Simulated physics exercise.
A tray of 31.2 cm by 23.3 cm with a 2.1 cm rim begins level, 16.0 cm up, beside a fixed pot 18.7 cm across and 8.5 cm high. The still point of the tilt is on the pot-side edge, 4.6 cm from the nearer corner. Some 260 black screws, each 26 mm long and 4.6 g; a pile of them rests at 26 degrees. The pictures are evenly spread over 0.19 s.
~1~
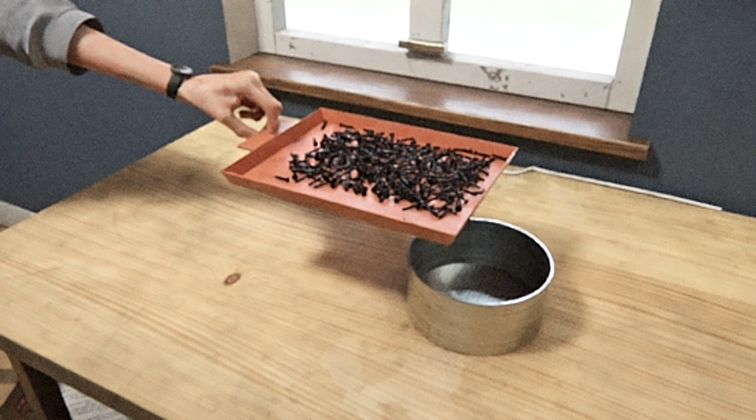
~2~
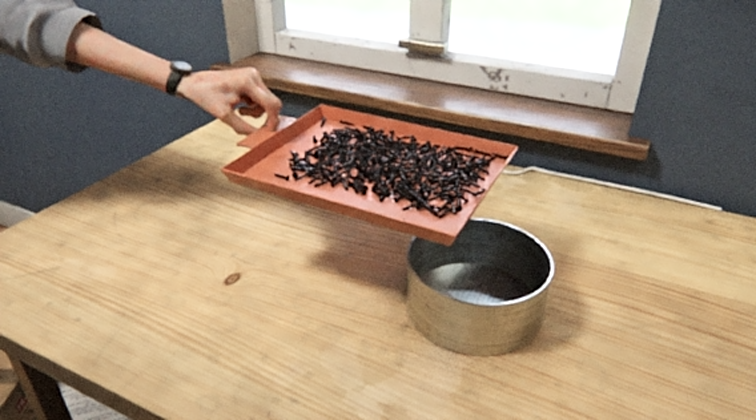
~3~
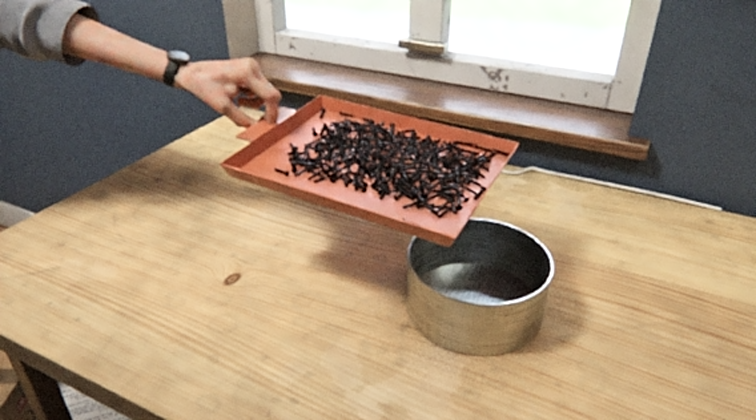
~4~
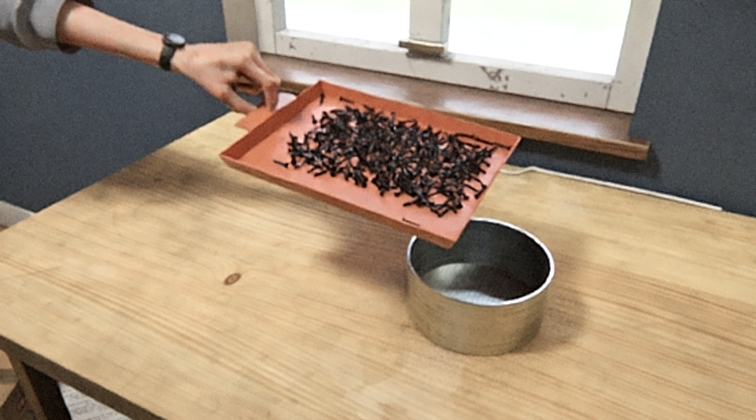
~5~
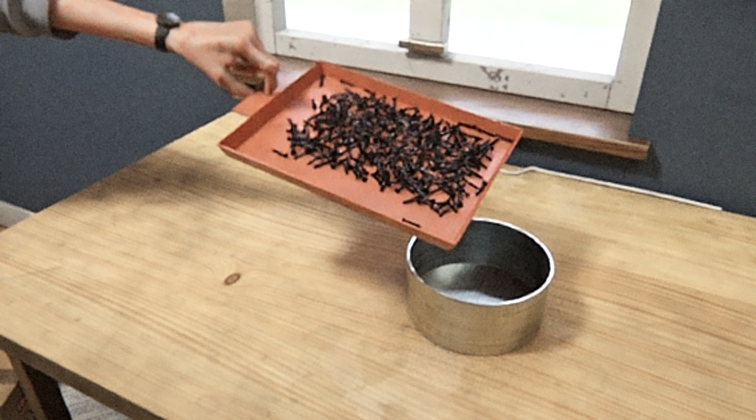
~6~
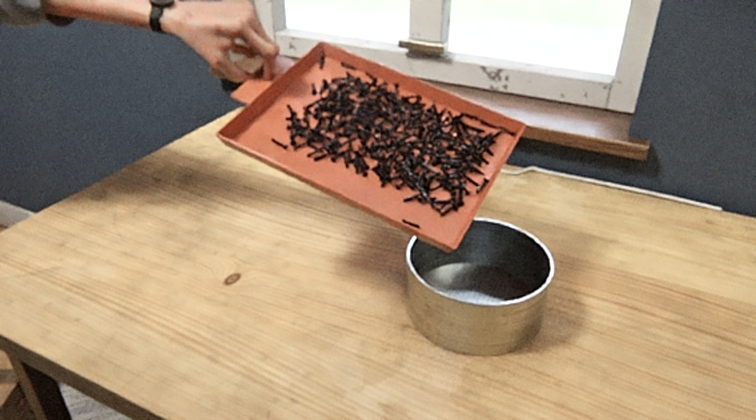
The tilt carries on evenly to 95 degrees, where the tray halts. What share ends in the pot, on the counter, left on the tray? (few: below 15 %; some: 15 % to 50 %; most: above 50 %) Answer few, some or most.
In the pot: Few; on the counter: Most; left on the tray: Few.
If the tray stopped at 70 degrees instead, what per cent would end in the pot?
In that case some 0 per cent.
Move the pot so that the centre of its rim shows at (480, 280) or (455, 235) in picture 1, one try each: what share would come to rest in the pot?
Some 65 and 0 per cent.
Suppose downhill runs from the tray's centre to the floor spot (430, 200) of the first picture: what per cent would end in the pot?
Some 25 per cent.
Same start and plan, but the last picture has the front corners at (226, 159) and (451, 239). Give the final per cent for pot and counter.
Pot 5, counter 95.
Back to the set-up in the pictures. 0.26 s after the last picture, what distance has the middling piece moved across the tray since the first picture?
Roughly 6 cm.
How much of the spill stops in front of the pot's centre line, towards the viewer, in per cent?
About 100 per cent.
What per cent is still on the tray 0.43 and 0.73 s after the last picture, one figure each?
In turn: 55, 0.
Then, 0.26 s after the last picture, tilt 57 degrees; the tray holds 100 %, the pot 0 %.
Then, 0.43 s after the last picture, tilt 82 degrees; the tray holds 55 %, the pot 0 %.
Then, 0.73 s after the last picture, tilt 95 degrees; the tray holds 0 %, the pot 5 %.
In the end, pot 5 %, counter 95 %, tray 0 %.
